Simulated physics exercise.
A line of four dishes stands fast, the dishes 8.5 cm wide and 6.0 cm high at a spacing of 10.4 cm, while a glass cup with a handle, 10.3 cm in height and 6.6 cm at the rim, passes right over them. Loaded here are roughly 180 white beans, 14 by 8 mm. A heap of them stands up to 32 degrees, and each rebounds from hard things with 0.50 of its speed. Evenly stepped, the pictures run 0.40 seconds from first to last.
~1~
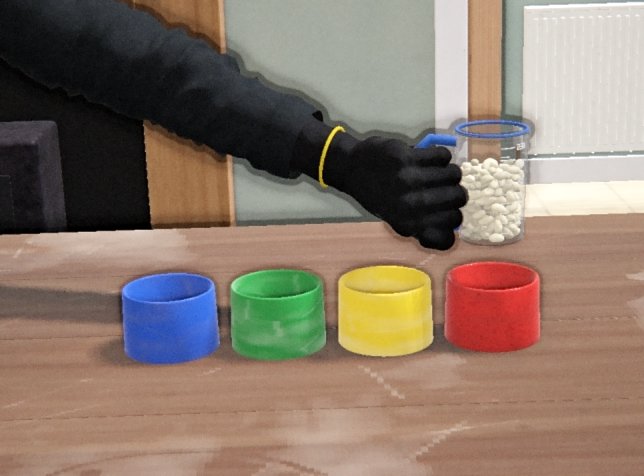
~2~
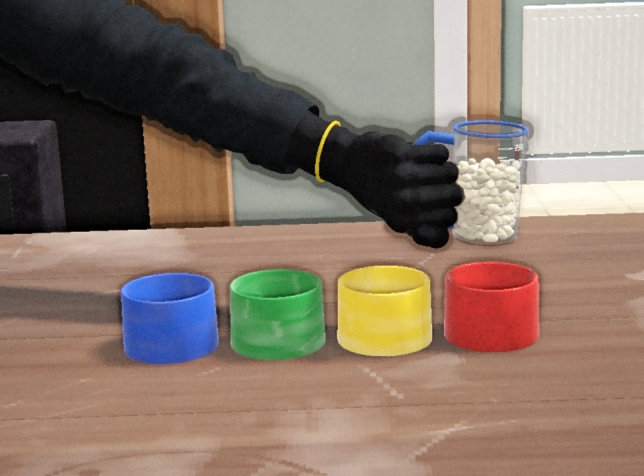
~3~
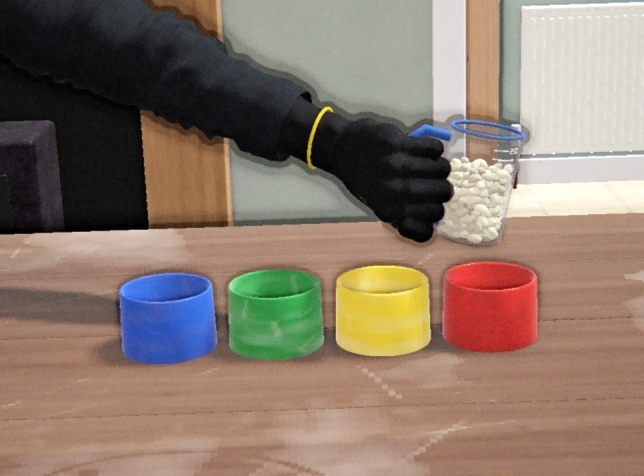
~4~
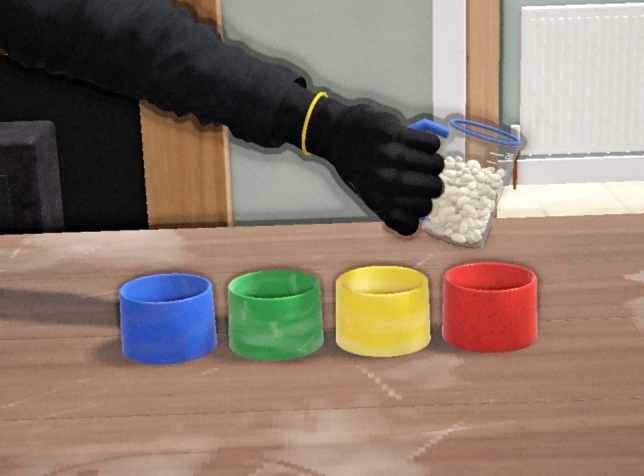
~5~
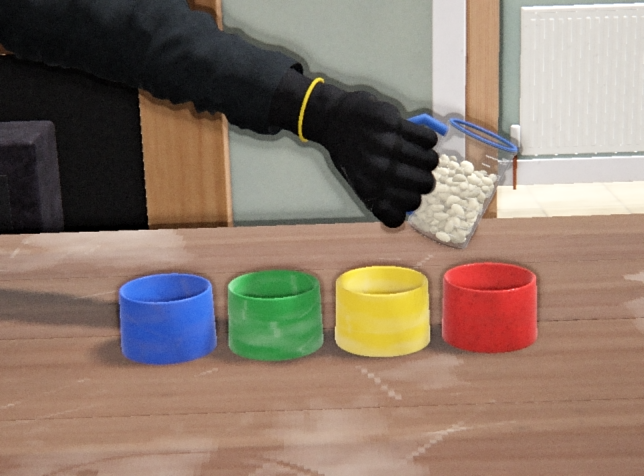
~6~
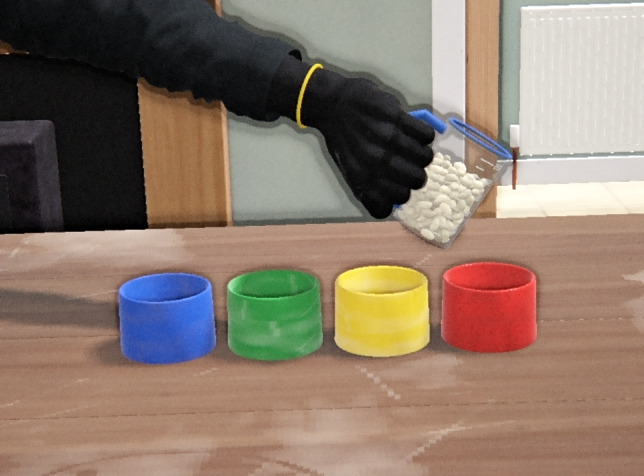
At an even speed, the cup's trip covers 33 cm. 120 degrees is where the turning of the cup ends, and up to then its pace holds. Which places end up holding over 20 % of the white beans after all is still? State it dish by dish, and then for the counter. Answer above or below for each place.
Red dish: Below, blue dish: Below, green dish: Below, yellow dish: Above, counter: Below.
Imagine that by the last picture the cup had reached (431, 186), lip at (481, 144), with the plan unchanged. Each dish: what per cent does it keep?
The red dish keeps 0, the blue dish 50, the green dish 10 and the yellow dish 0.
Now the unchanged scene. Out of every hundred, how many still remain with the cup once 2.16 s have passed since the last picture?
Somewhere near 0 per cent of the load.
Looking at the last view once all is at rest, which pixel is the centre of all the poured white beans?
Look around (386, 315) in the last picture.
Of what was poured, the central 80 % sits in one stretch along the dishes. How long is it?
5 cm.
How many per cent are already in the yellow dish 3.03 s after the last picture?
By that moment it's near 95 percent.
Then, 1.30 s after the last picture, tilt 120 degrees; cup holds 0 %, yellow 95 %.
Then, 2.16 s after the last picture, tilt 120 degrees; cup holds 0 %, yellow 95 %.
Then, 3.03 s after the last picture, tilt 120 degrees; cup holds 0 %, yellow 95 %.
In the end, red 0 %, blue 0 %, green 0 %, yellow 95 %, counter 5 %.
